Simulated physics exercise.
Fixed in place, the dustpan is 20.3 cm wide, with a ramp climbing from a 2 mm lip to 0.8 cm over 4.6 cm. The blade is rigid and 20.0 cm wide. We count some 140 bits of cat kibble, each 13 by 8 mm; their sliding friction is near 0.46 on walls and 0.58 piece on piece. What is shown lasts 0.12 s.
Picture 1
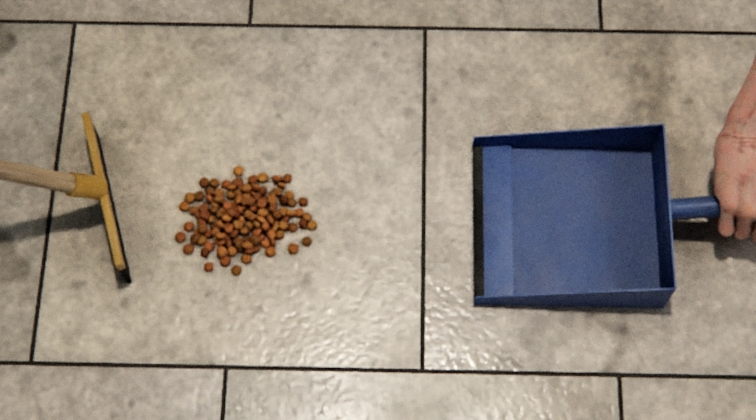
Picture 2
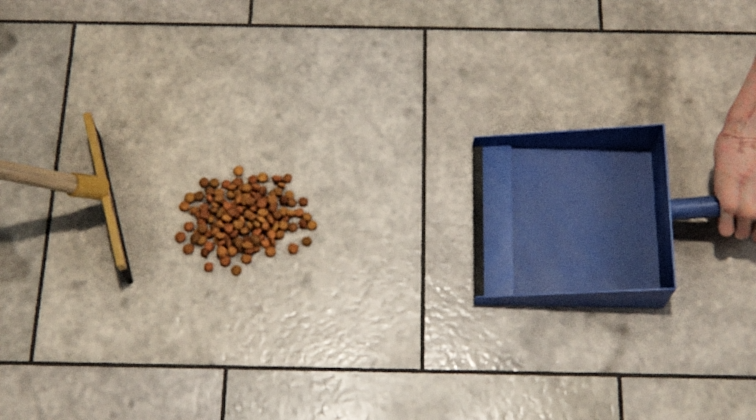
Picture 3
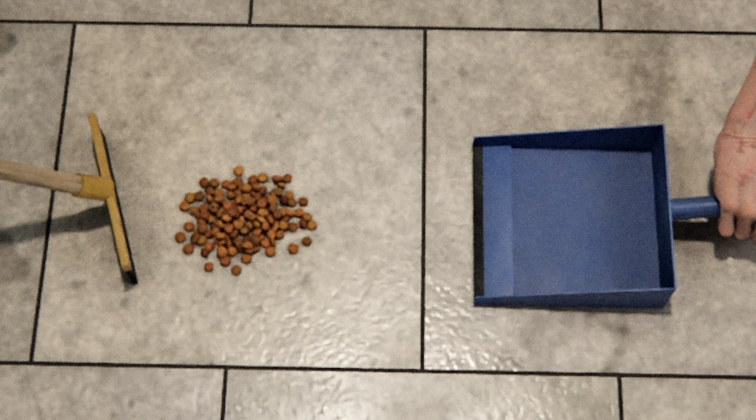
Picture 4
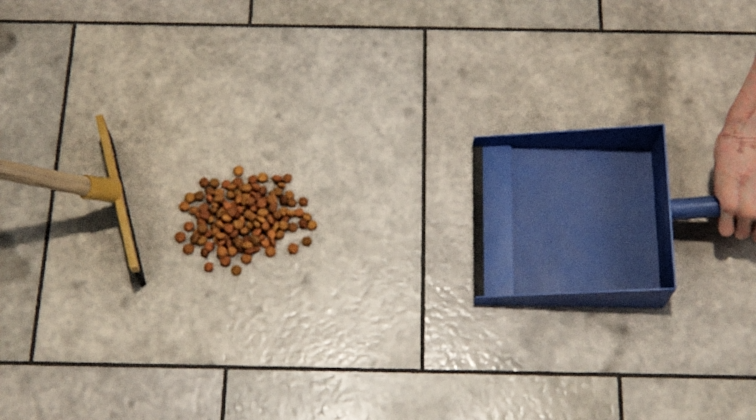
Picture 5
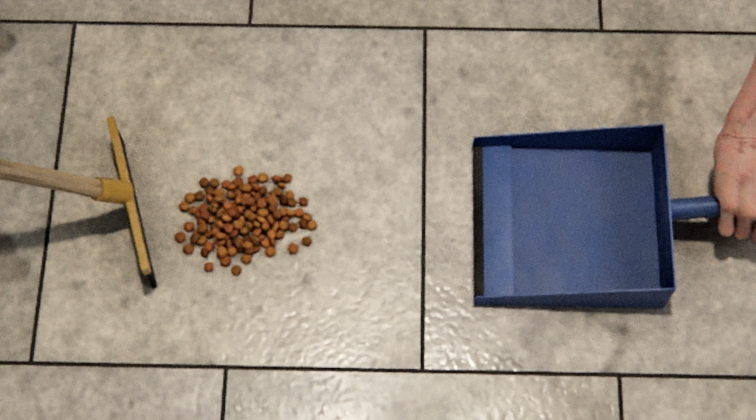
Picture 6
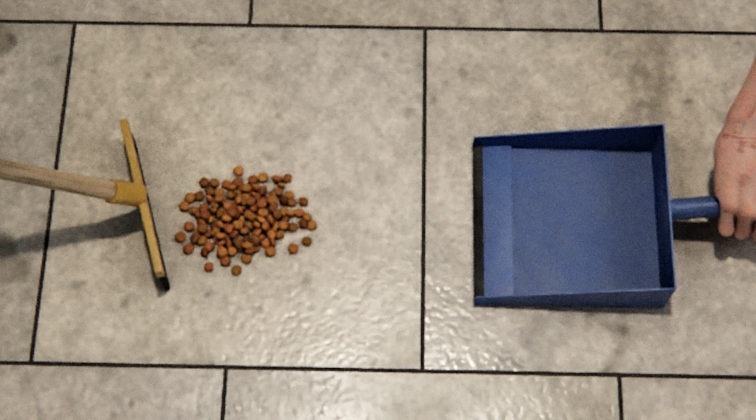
A wooden-handled squeegee with a yellow head slid slowly a short way right across grey tiles, nearing a heap of brown kibble that stayed undisturbed, while a hand kept a blue dustpan still at right.
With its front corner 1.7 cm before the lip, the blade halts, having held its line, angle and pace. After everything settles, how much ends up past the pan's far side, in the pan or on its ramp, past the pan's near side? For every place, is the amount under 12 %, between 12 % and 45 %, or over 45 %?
My prediction: Far side: Small. Pan: Small. Near side: Small.
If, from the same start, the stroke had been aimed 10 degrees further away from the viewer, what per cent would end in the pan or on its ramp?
10 per cent.
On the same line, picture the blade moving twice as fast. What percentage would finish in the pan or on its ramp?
Then roughly 40 per cent.
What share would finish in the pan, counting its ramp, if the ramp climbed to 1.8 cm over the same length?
Near 5 per cent, then.
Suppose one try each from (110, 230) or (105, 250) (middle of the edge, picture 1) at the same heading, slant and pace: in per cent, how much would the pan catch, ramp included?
Estimates: 0 percent and 0 percent.
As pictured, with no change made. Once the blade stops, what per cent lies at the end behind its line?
My guess is close to 20 per cent.
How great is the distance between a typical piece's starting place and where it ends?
Roughly 24 centimetres.
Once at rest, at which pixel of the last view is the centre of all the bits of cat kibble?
I'd put it at about (446, 217).
Then, 0.26 s after the last picture, middle of the blade 22 cm from the lip; 0 % over the lip, far side 0 %, near side 0 %.
Then, 0.43 s after the last picture, middle of the blade 11 cm from the lip; 0 % over the lip, far side 5 %, near side 0 %.
Then, 0.72 s after the last picture, middle of the blade 5 cm from the lip; 5 % over the lip, far side 5 %, near side 5 %.
In the end, far side 5 %, pan 5 %, near side 5 %, in front of the lip or behind the blade 85 %.
